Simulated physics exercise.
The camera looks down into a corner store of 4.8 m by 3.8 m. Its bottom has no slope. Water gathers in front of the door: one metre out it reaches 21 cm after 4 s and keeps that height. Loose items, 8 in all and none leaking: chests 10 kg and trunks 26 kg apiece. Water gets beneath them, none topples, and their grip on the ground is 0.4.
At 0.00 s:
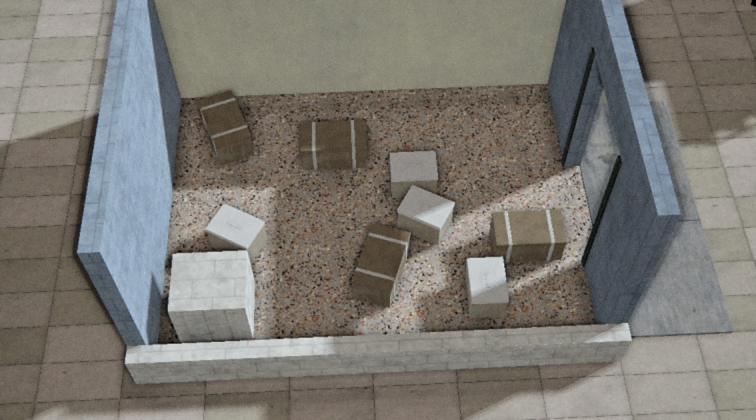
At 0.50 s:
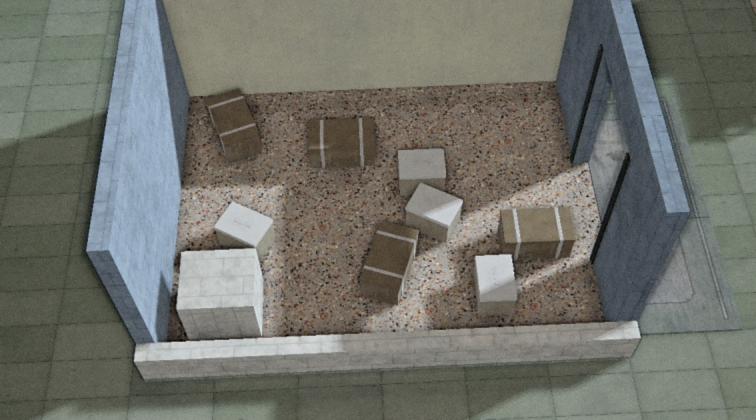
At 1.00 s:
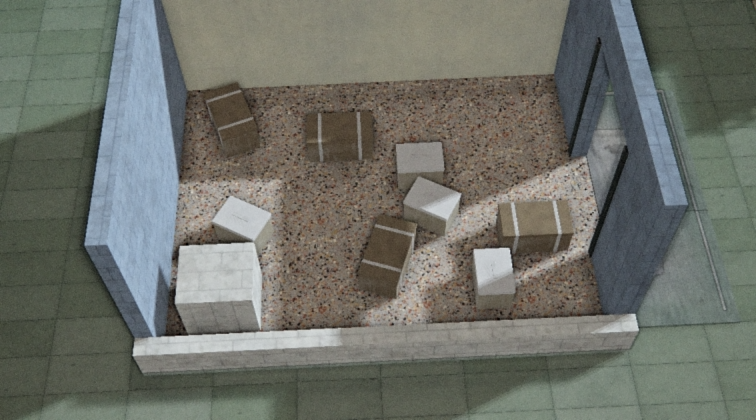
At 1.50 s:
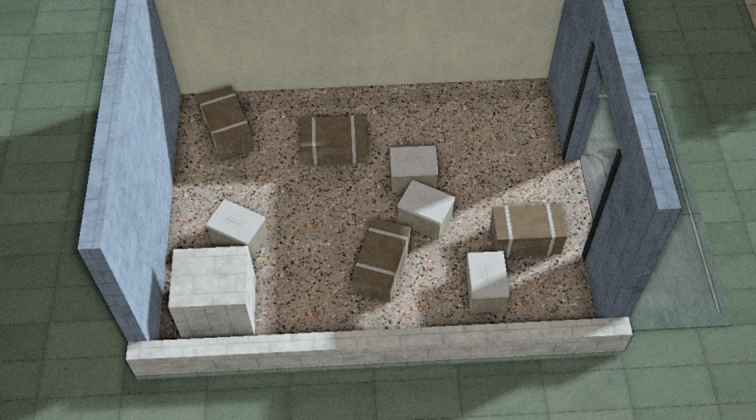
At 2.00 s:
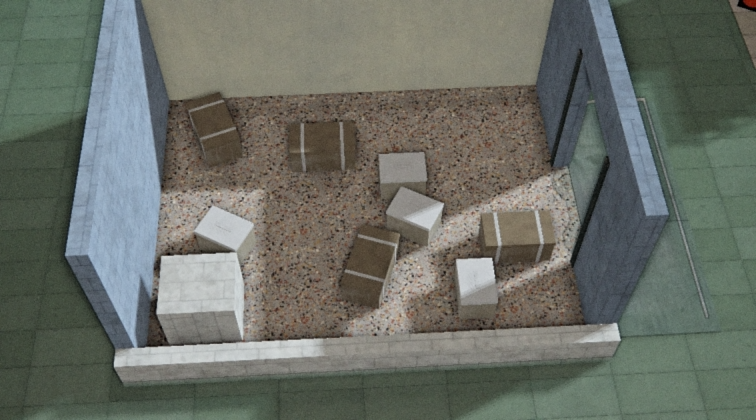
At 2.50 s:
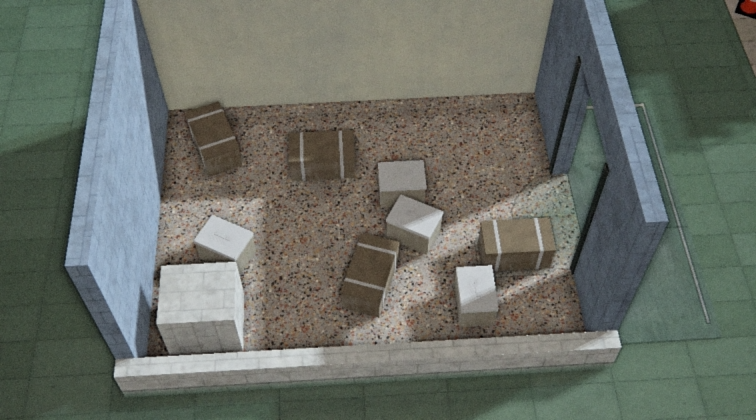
The view shifts slightly over a walled room of still brown and white boxes.
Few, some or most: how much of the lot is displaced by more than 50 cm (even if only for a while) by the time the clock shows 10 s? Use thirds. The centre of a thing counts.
That comes to two thirds or more.
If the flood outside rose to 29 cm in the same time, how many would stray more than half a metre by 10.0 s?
In that case 7 of them.
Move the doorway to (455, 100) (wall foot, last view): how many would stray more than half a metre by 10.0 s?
In that case 6 of them.
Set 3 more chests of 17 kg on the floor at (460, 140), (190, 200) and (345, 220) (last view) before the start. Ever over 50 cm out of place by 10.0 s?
In that order: Less, short of it, more.
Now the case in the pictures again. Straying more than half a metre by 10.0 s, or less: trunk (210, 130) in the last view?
It is under.
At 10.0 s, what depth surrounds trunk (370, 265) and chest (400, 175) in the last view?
About 9 and 13 cm.
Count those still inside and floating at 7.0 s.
At that moment 2.
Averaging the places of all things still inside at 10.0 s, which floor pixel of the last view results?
Around (247, 235).
After 3.5 s 0 of 8 are over 50 cm from their spots; 0 afloat.
After 4.5 s 0 of 8 are over 50 cm from their spots; 0 afloat.
After 7.0 s 4 of 8 are over 50 cm from their spots; 2 afloat.
After 10.0 s 6 of 8 are over 50 cm from their spots, and 7 have been at some point; 8 afloat.
